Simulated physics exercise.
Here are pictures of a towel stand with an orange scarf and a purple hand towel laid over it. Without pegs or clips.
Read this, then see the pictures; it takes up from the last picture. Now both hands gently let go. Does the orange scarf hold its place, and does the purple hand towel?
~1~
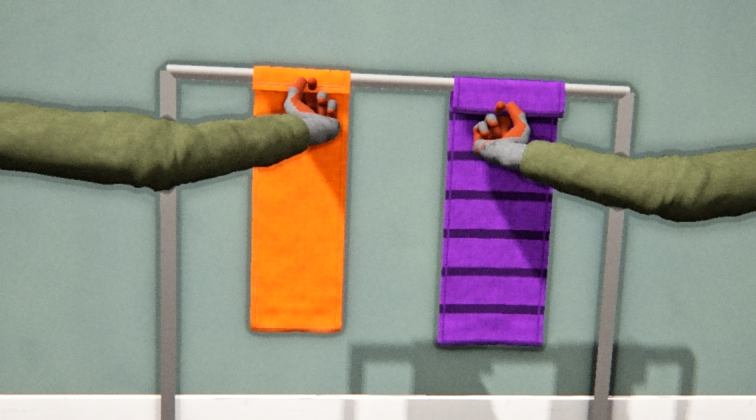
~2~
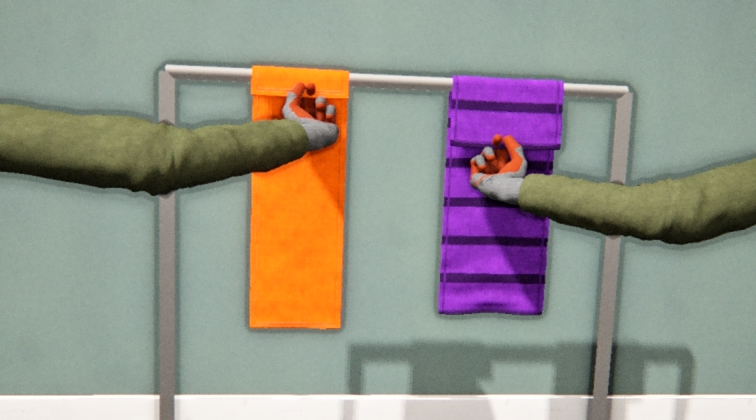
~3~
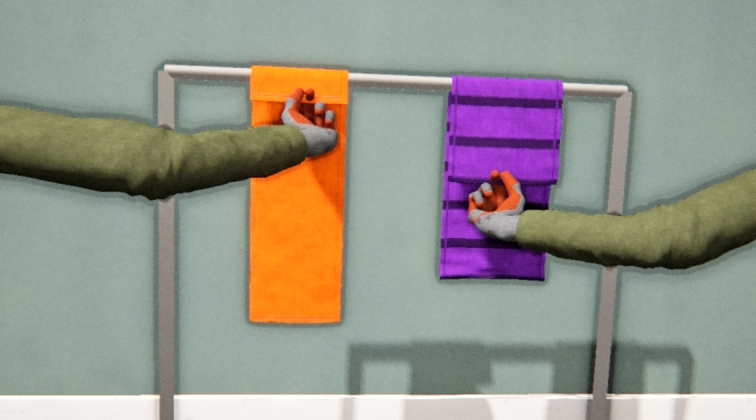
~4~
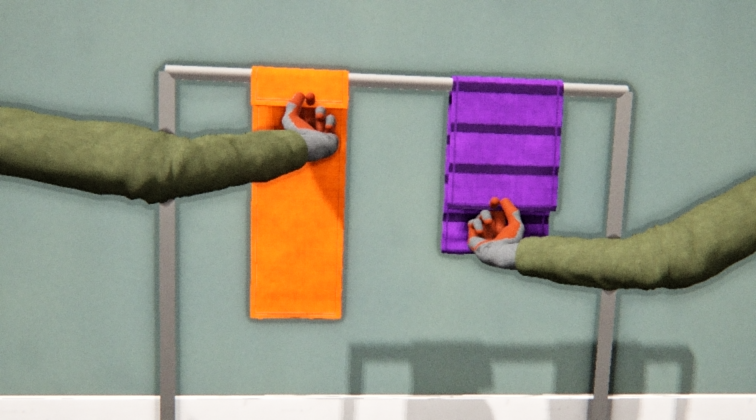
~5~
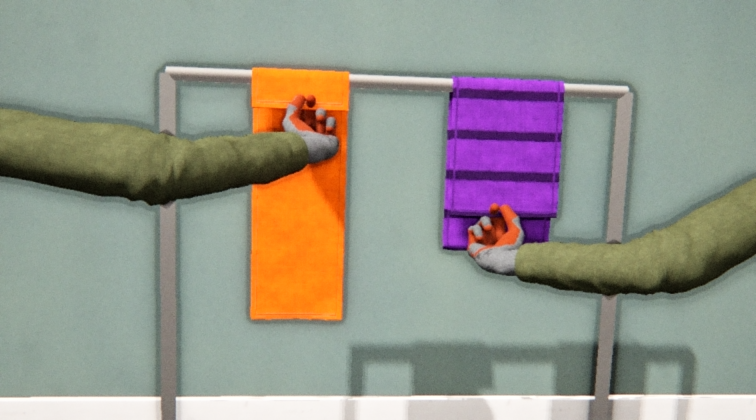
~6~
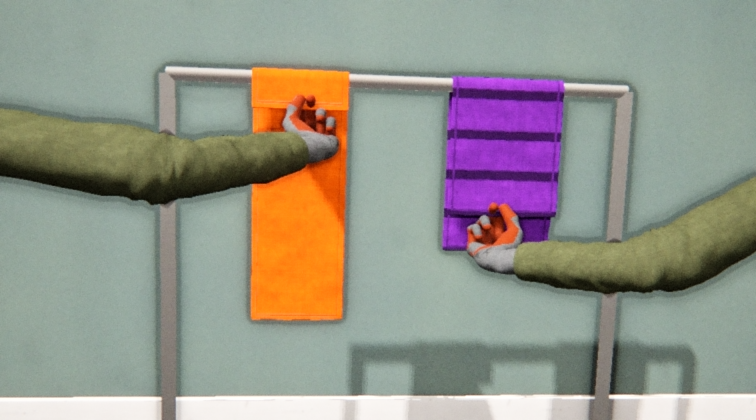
My prediction: The orange scarf drops; the purple hand towel hangs on.
Then, 0.50 s past the final frame, scarf clear of the rail and dropping; hand towel unmoved.
Then, 0.96 s past the final frame, scarf in a heap on the floor; hand towel unmoved.
When it is over, scarf in a heap on the floor; hand towel unmoved. The orange scarf slides off and the purple hand towel hangs there.
